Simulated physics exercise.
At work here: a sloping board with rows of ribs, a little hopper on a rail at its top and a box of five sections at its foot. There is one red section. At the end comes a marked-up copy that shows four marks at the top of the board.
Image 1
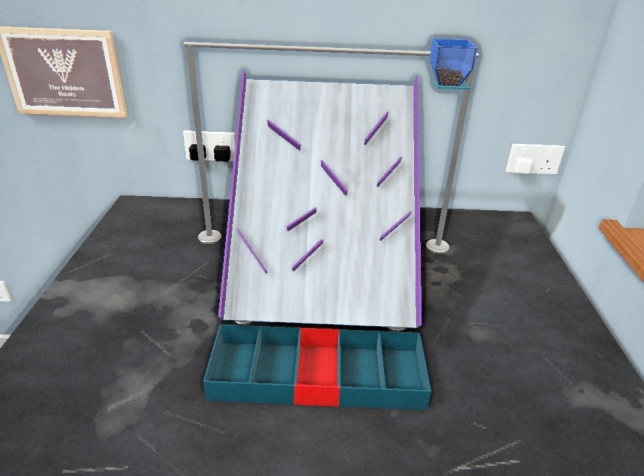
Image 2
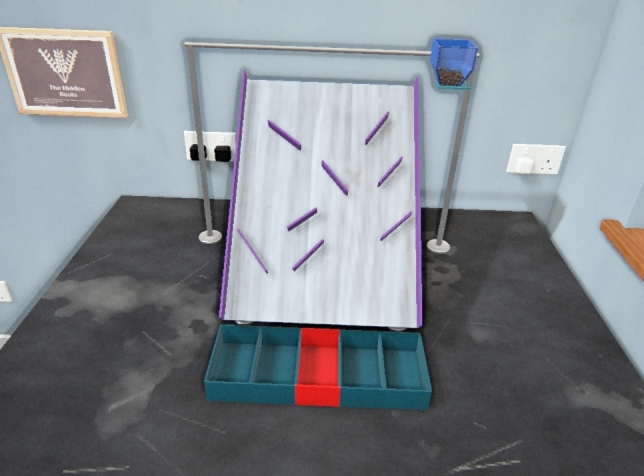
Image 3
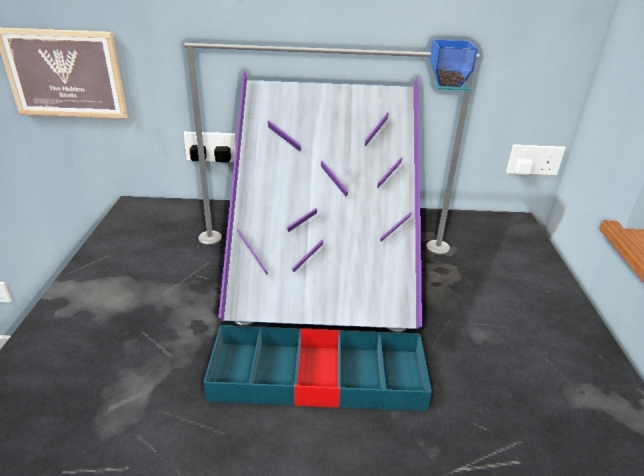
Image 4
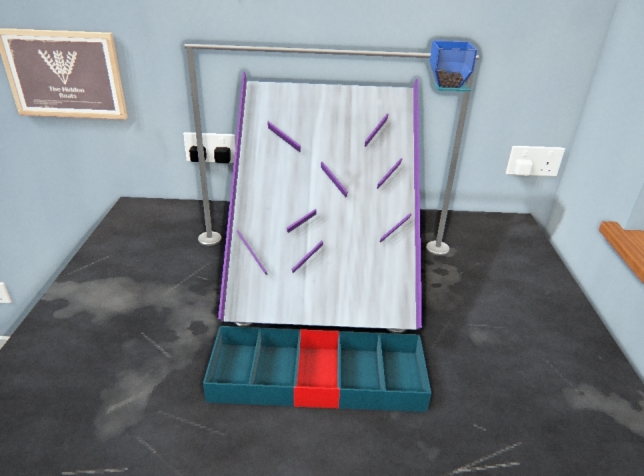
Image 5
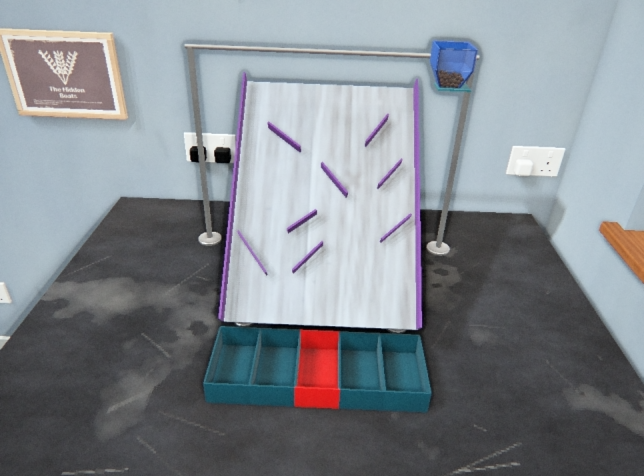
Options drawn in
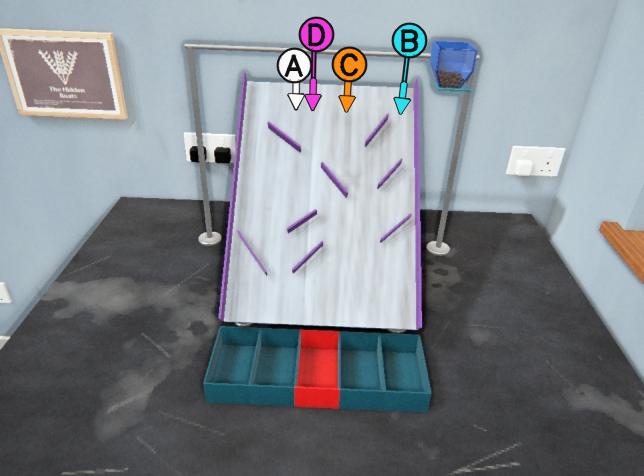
The clip shows a sloping pale board with purple ribs, a blue hopper of small dark pieces on a rail at its upper right, and a teal box with a red middle section below; nothing visibly moves.
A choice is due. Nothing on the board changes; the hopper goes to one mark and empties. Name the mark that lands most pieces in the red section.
B.
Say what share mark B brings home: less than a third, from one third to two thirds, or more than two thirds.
Mark B gives from one third to two thirds.
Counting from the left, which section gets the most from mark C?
It is the fourth one.
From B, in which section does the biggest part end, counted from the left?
The third.
On the marked copy, mark A meets the board at (296, 103); mark B meets the board at (401, 108); mark C meets the board at (346, 105); mark D meets the board at (312, 104).
For mark A, roughly a quarter in the red section, roughly two thirds in other sections, about a tenth outside the box.
For mark B, roughly half in the red section, roughly a third in other sections, about a tenth outside the box.
For mark C, about a tenth in the red section, the larger part in other sections, about a tenth outside the box.
For mark D, about a tenth in the red section, the larger part in other sections, about a tenth outside the box.
